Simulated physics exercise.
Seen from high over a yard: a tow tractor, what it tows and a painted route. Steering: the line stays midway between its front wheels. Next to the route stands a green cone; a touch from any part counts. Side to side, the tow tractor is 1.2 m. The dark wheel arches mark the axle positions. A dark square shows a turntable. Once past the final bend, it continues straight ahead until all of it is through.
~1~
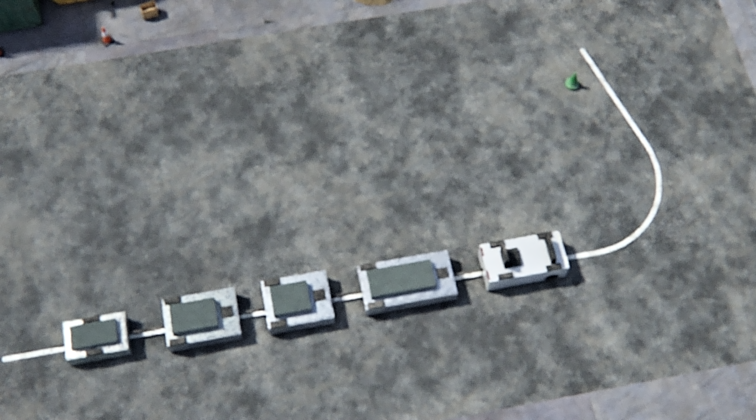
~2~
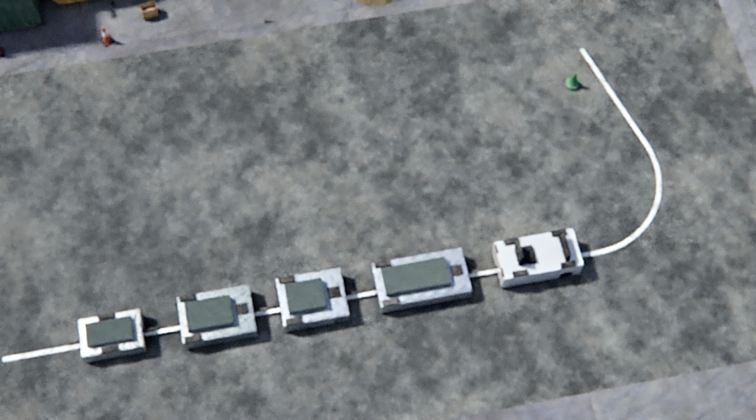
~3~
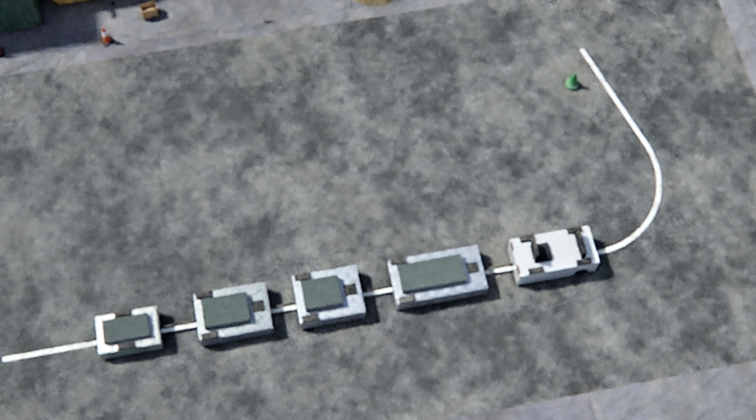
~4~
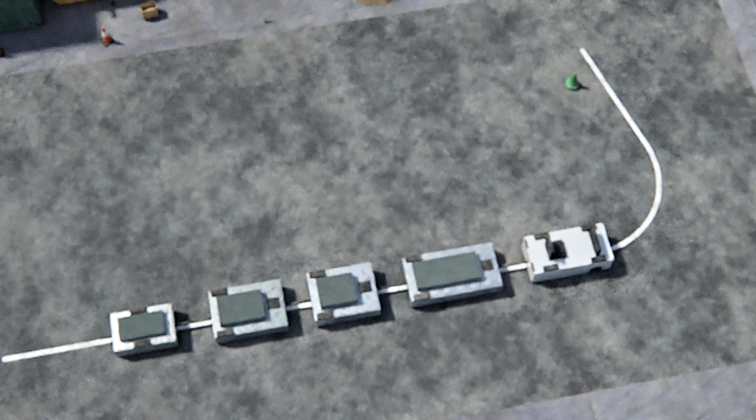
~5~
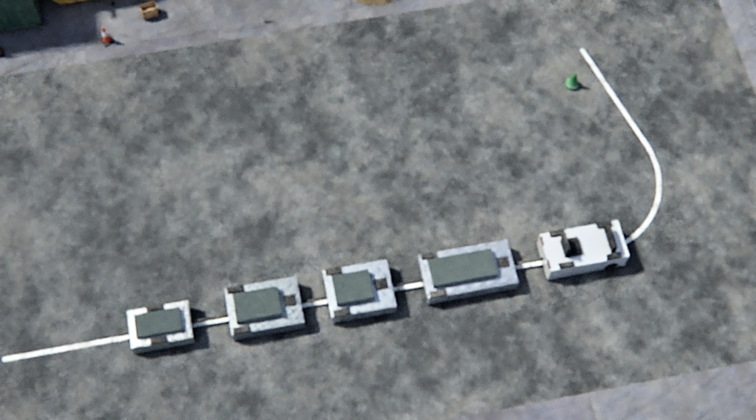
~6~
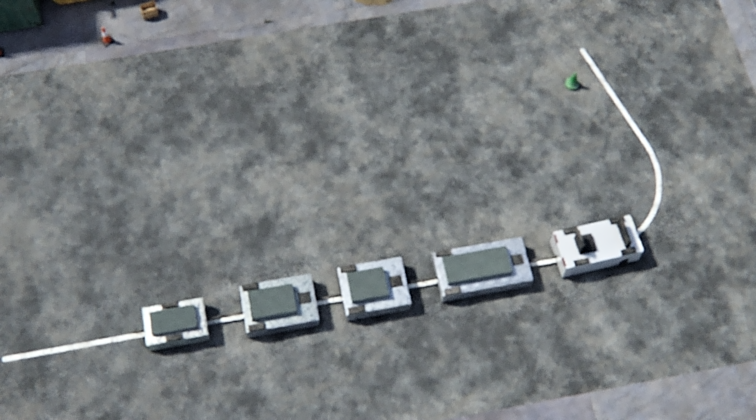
A white tow tractor pulling four trailers rolls slowly right along a painted white line, just starting to turn at its bend.
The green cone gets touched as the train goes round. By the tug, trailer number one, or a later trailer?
The culprit is the nearest trailer.
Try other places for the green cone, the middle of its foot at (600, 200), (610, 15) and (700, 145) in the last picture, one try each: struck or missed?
Results in order - collision, no collision, no collision.
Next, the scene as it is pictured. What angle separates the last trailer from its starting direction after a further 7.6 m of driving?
Last trailer heading vs start: Approx. 0 degrees.
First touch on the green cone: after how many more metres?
After roughly 10.0 metres.
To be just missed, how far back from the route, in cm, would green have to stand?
For green, it comes to around 60.
4.6 m further on, the last axle is at (308, 297) of the last picture, on the line.
10.2 m further on, the last axle is at (453, 270) of the last picture, 5 cm off the line; the first trailer has hit green.
14.0 m further on, the last axle is at (548, 228) of the last picture, 80 cm off the line.
18.7 m further on, the last axle is at (590, 118) of the last picture, 140 cm off the line.
23.4 m further on, the last axle is at (550, 1) of the last picture, 30 cm off the line; 1 of 1 struck in all.
